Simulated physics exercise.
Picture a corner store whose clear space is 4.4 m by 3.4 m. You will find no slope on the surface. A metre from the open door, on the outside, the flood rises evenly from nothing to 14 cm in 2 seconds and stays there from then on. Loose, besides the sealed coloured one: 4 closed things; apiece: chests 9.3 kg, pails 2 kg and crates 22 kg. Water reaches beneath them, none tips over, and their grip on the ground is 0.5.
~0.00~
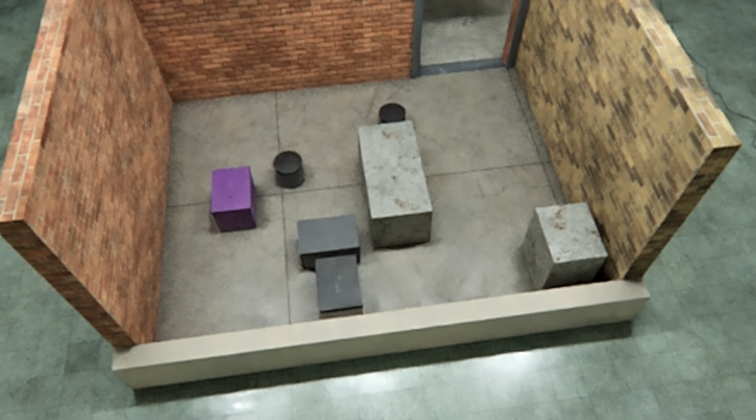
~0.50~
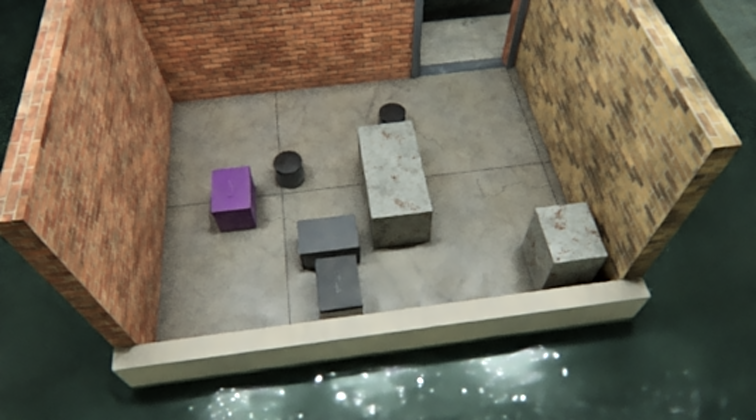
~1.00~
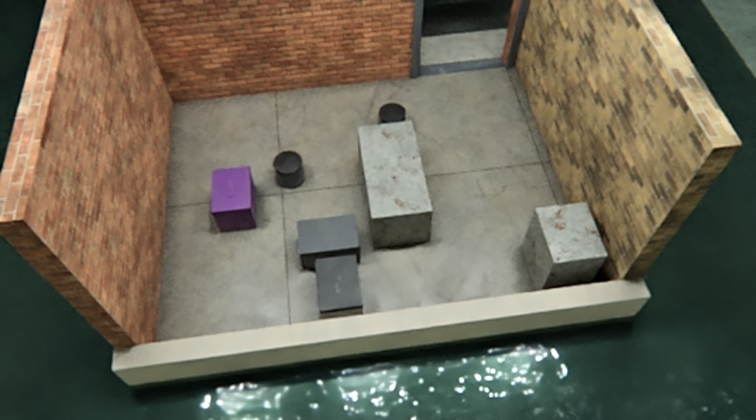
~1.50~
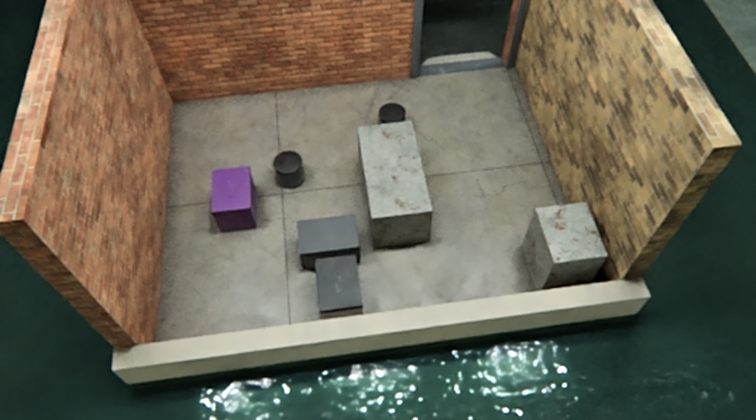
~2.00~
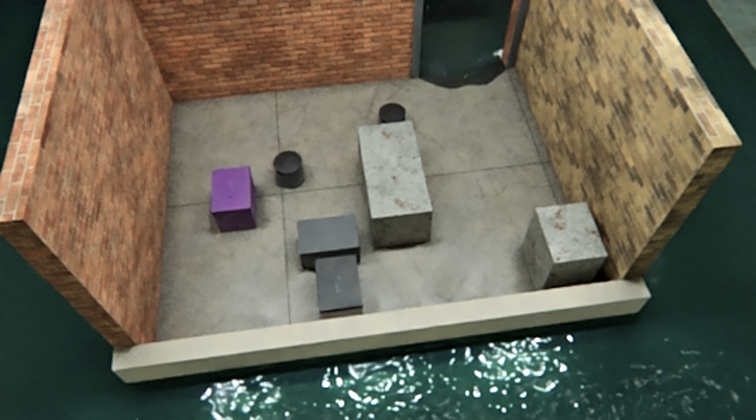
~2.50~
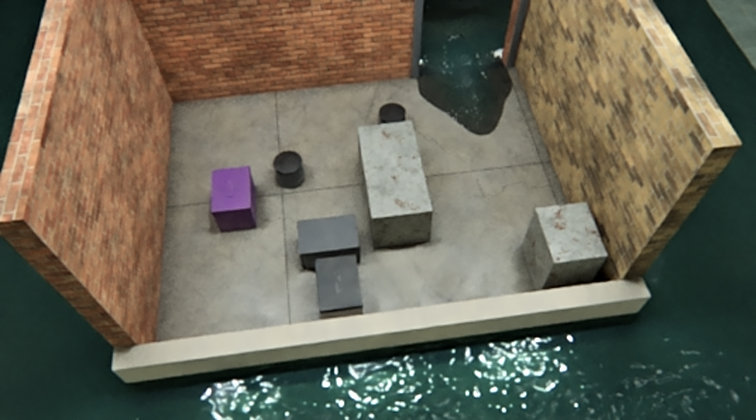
Brick-walled room with dark water rising around it, then spreading through the back doorway onto the floor, boxes and cylinders staying still.
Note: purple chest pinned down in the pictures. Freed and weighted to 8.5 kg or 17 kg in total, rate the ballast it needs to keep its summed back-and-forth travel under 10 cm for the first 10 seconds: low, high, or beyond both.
Low.
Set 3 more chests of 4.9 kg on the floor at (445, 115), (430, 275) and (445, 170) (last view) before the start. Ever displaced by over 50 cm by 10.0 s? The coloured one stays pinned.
First: Beyond the limit; second: Beyond the limit; third: Beyond the limit.
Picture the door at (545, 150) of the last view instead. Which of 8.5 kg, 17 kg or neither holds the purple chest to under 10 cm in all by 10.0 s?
Then the lighter mass works.
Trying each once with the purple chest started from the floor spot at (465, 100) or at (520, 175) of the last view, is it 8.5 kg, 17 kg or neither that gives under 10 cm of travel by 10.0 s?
Neither mass does it, then neither mass does it.
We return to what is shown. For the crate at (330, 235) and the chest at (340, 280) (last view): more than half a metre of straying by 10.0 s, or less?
Respectively: Threshold not reached and threshold exceeded.
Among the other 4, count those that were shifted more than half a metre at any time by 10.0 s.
2.
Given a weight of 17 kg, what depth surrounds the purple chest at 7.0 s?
Around 0 cm.
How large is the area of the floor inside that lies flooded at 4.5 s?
Wet area: Approx. 6.0 m2.
After 3.5 s the purple chest would be 0 cm from its start with 8.5 kg and 0 cm from its start with 17 kg; 0 cm of water round it then.
After 4.5 s the purple chest would be 0 cm from its start with 8.5 kg and 0 cm from its start with 17 kg; 0 cm of water round it then.
After 7.0 s the purple chest would be 0 cm from its start with 8.5 kg and 0 cm from its start with 17 kg; 0 cm of water round it then.
After 10.0 s the purple chest would be 0 cm from its start with 8.5 kg and 0 cm from its start with 17 kg; 2 cm of water round it then.
